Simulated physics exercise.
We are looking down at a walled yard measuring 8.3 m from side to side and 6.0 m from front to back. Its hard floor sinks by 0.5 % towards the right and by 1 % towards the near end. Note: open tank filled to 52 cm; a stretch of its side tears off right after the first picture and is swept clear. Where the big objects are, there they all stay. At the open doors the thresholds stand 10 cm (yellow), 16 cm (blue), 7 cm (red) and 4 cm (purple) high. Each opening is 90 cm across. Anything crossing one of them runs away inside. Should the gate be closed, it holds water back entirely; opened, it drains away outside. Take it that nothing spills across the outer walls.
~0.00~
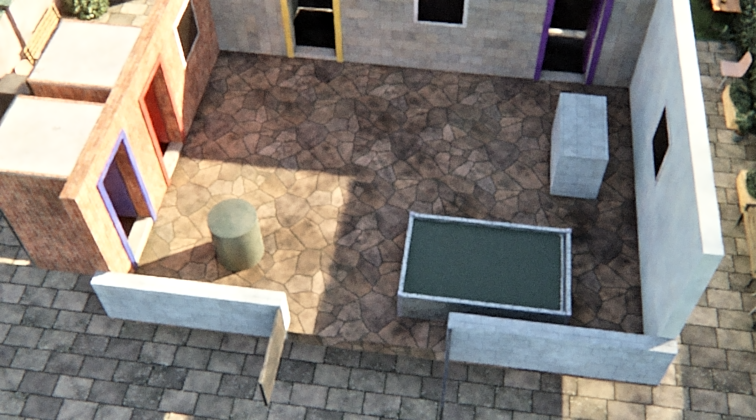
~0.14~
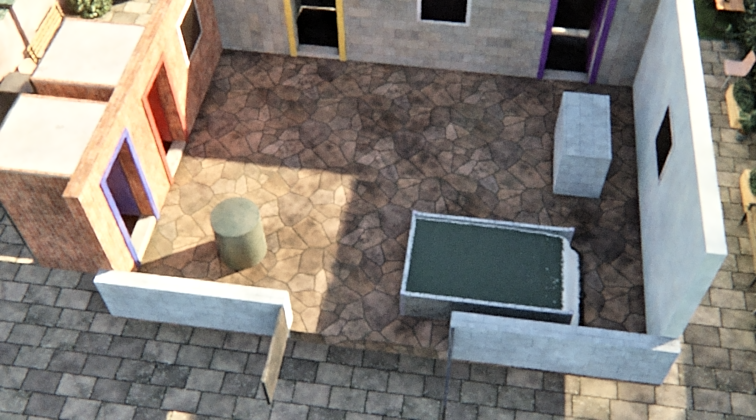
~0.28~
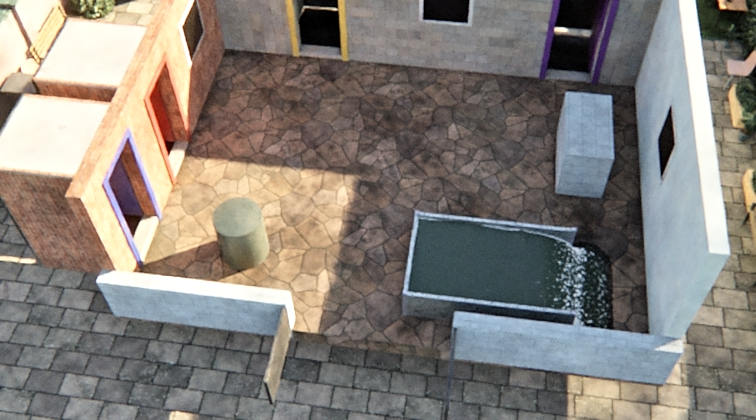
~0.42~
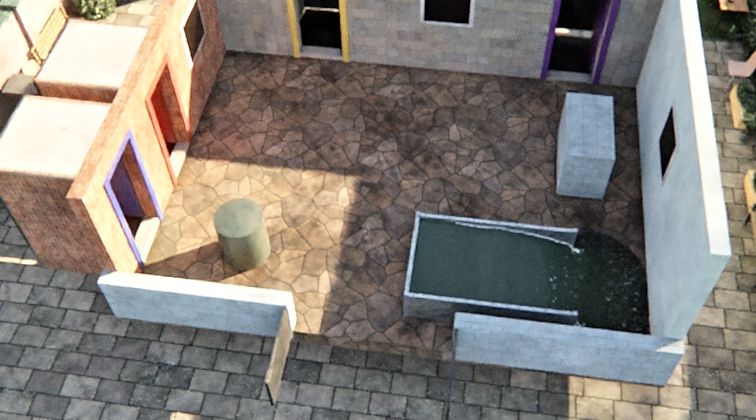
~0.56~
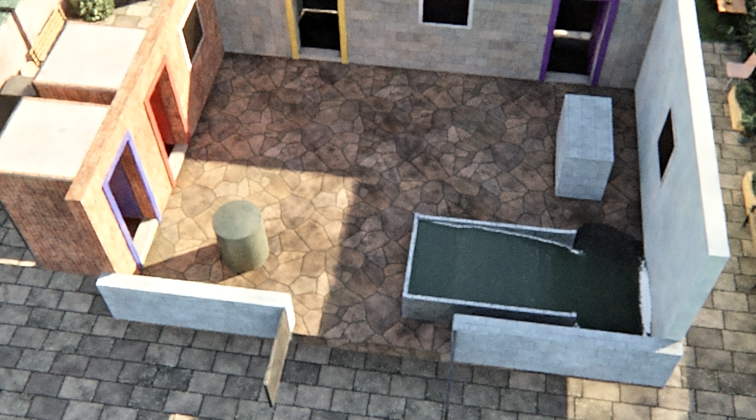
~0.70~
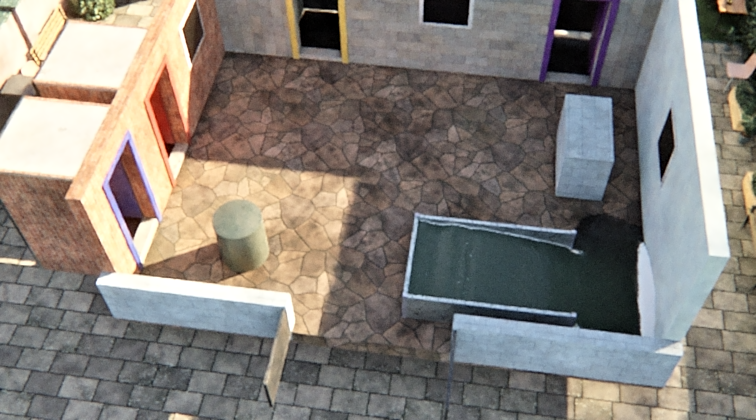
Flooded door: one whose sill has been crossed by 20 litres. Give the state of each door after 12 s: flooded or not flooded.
The yellow door will most likely respect the limit; the blue door will most likely respect the limit; the red door will most likely respect the limit; the purple door will most likely bust the limit.
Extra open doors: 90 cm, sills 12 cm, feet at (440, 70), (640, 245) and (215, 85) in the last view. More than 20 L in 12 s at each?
First doorway falls short, second gets there, third falls short.
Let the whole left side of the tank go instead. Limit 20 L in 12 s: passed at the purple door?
Purple: Falls short.
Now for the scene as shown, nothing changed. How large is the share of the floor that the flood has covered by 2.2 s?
15 %.
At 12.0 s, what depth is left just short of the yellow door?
Roughly 0.5 cm deep.
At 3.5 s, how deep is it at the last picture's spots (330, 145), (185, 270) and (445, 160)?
Roughly 0, 0, 0 cm.
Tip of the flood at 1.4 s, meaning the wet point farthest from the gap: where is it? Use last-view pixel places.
Around (640, 175).
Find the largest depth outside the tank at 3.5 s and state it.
Roughly 36 cm.
After 1.4 s water covers 10 % of the floor and is deepest (44 cm) near (651, 364); yellow door not reached, blue door not reached, red door not reached, purple door not reached.
After 2.2 s water covers 15 % of the floor and is deepest (41 cm) near (650, 353); yellow door not reached, blue door not reached, red door not reached, purple door not reached.
After 3.5 s water covers 25 % of the floor and is deepest (36 cm) near (635, 97); yellow door not reached, blue door not reached, red door not reached, purple door 10 cm at the sill, 3 L in.
After 7.0 s water covers 70 % of the floor and is deepest (12 cm) near (636, 111); yellow door 1 cm at the sill, 0 L in, blue door 2 cm at the sill, 0 L in, red door not reached, purple door 7 cm at the sill, 54 L in.
After 12.0 s water covers 90 % of the floor and is deepest (10 cm) near (152, 301); yellow door 1 cm at the sill, 0 L in, blue door 4 cm at the sill, 0 L in, red door 4 cm at the sill, 0 L in, purple door 3 cm at the sill, 63 L in.
